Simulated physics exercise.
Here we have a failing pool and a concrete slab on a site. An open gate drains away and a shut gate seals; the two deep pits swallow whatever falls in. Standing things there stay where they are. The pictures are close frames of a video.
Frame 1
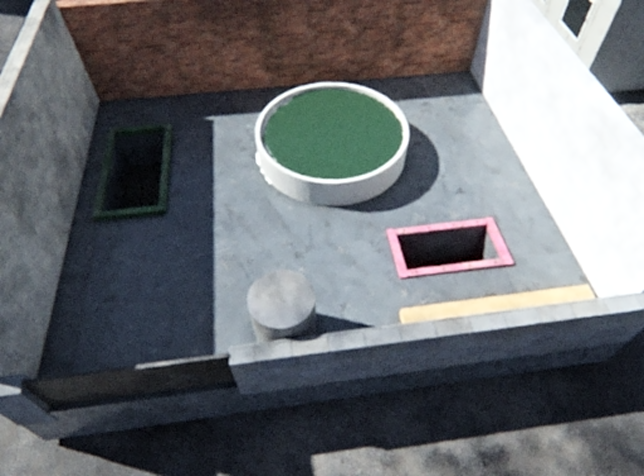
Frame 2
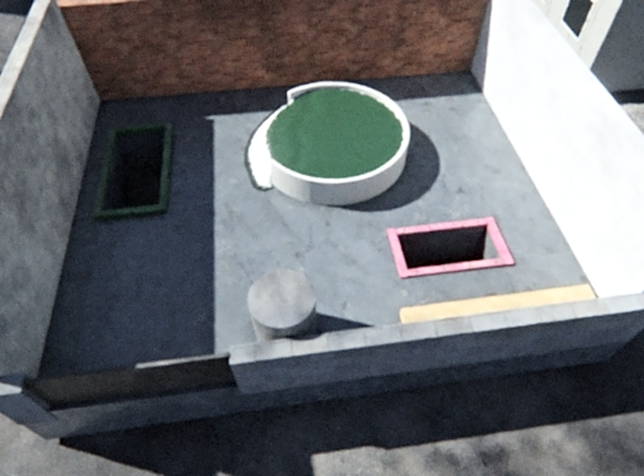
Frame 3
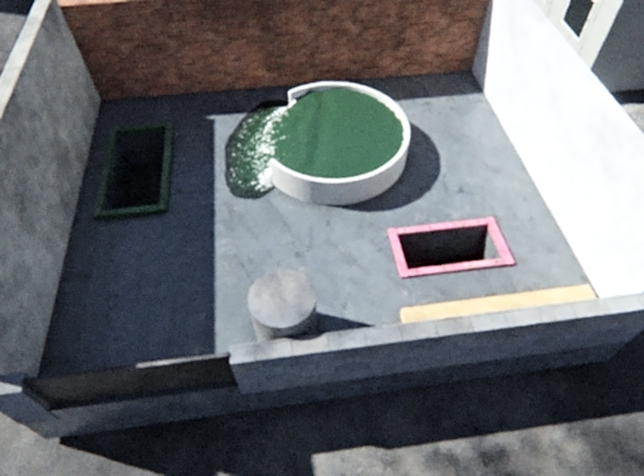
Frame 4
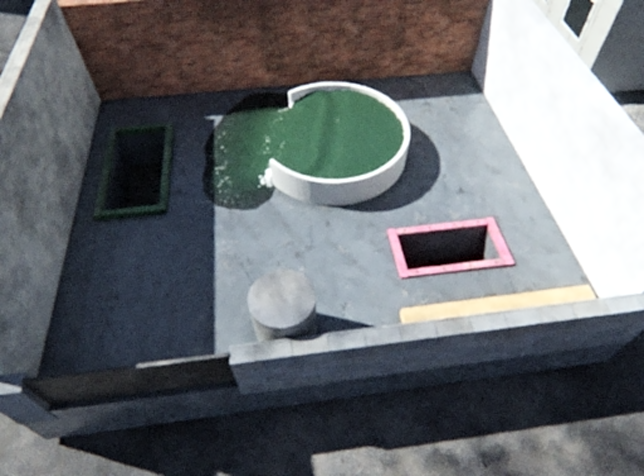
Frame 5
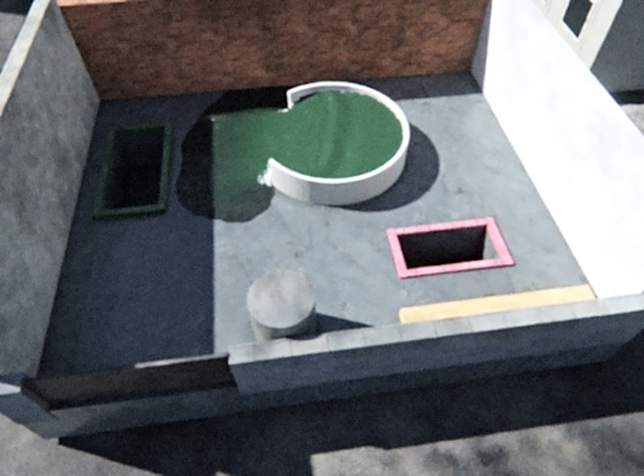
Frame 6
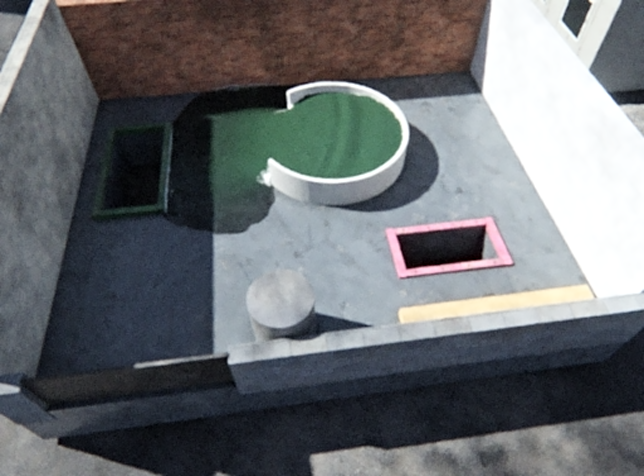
Green water in a round white-walled pool pours out through a gap that opens on its left side, in a walled grey concrete yard seen from above by a still camera. A dark green-framed opening lies at left, a pink-framed one at right, a grey cylinder near the front and a brown wall behind. The water foams white, then spreads leftward across the slab in a widening dark sheet, reaching the green frame.
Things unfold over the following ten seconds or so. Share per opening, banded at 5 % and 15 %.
The gate is left holding a tiny amount - below five per cent, the green pit is left holding a hefty amount - past fifteen per cent, the pink pit is left holding a tiny amount - below five per cent.
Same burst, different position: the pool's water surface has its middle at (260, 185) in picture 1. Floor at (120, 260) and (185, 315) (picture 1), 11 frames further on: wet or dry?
So, first one soaked, second one left untouched.
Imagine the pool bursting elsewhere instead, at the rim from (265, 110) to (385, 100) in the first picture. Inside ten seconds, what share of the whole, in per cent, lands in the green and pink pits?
In percent: Green 4, pink 4.
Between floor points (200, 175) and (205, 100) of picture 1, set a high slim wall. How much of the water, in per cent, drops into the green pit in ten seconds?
Green: About 2 %.
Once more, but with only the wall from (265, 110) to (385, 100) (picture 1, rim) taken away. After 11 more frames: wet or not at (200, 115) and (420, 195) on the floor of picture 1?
Point one waterlogged, point two not reached.
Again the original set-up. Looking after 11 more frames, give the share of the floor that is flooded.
Roughly 30 percent, I reckon.
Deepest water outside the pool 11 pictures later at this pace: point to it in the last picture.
My estimate is about (108, 104).
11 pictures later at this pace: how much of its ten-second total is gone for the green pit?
Near 40 in a hundred.
A moment on, water covers 20 % of the floor; the gate 0 %, the green pit 2 %, the pink pit 0 %.
Next, water covers 30 % of the floor; the gate 0 %, the green pit 7 %, the pink pit 0 %.
Then, water covers 40 % of the floor; the gate 0 %, the green pit 14 %, the pink pit 0 %.
Later, water covers 55 % of the floor; the gate 0 %, the green pit 18 %, the pink pit 0 %.
In the end, water covers 85 % of the floor; the gate 0 %, the green pit 19 %, the pink pit 1 %.
